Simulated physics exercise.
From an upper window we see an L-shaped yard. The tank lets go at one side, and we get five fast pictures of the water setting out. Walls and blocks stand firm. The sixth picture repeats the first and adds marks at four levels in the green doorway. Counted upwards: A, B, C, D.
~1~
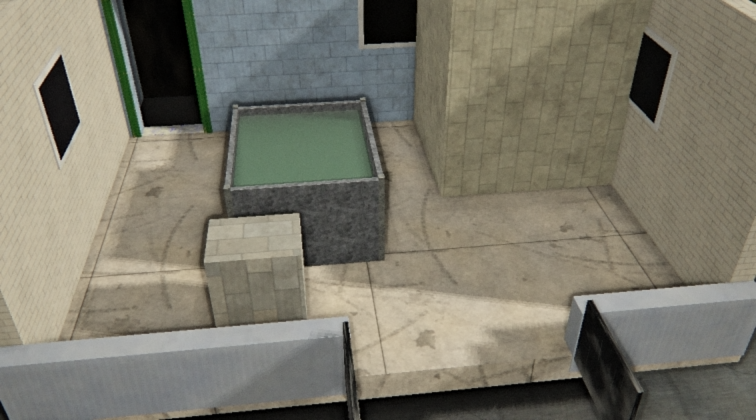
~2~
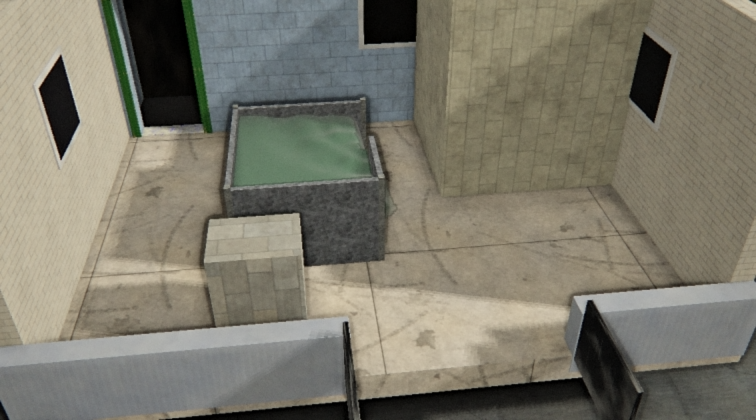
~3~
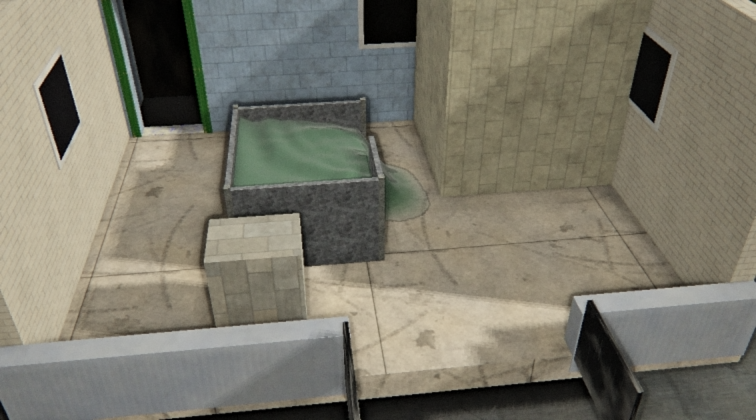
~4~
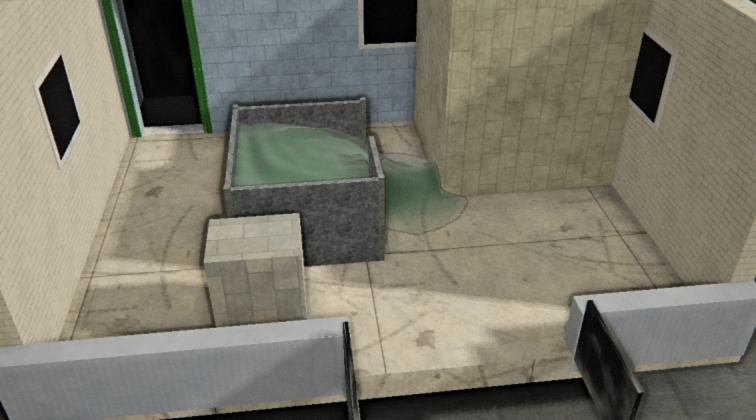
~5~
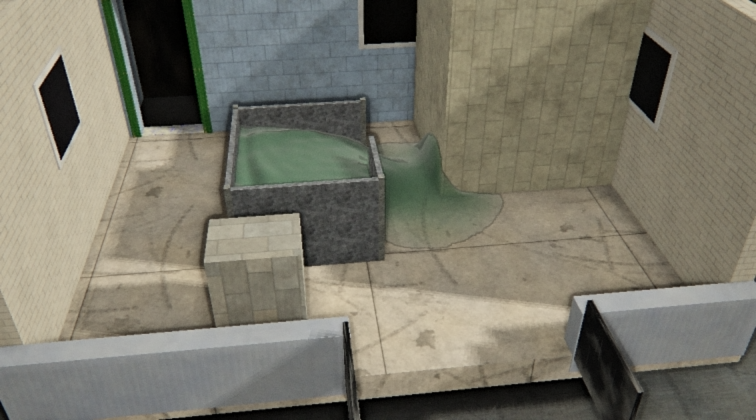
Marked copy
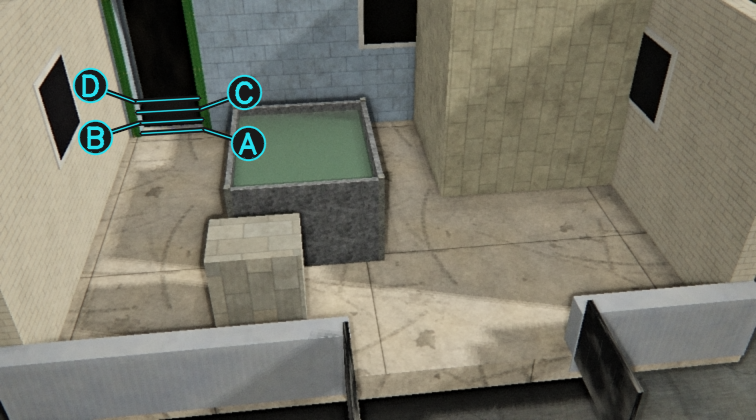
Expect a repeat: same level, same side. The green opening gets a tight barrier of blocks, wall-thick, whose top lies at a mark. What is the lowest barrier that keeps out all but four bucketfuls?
Line B just does it.
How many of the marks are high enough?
Three.
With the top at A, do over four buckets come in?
Yes.
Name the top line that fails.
That would be A.
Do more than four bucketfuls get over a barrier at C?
No, that is safe.
On the marked copy, A at (173, 131); B at (171, 121); C at (169, 110); D at (166, 99); from the bottom up A, B, C, D.
For line A, some 15 bucketfuls get in.
For line B, a splash gets over, under a bucket.
For line C, nothing gets over.
For line D, nothing gets over.
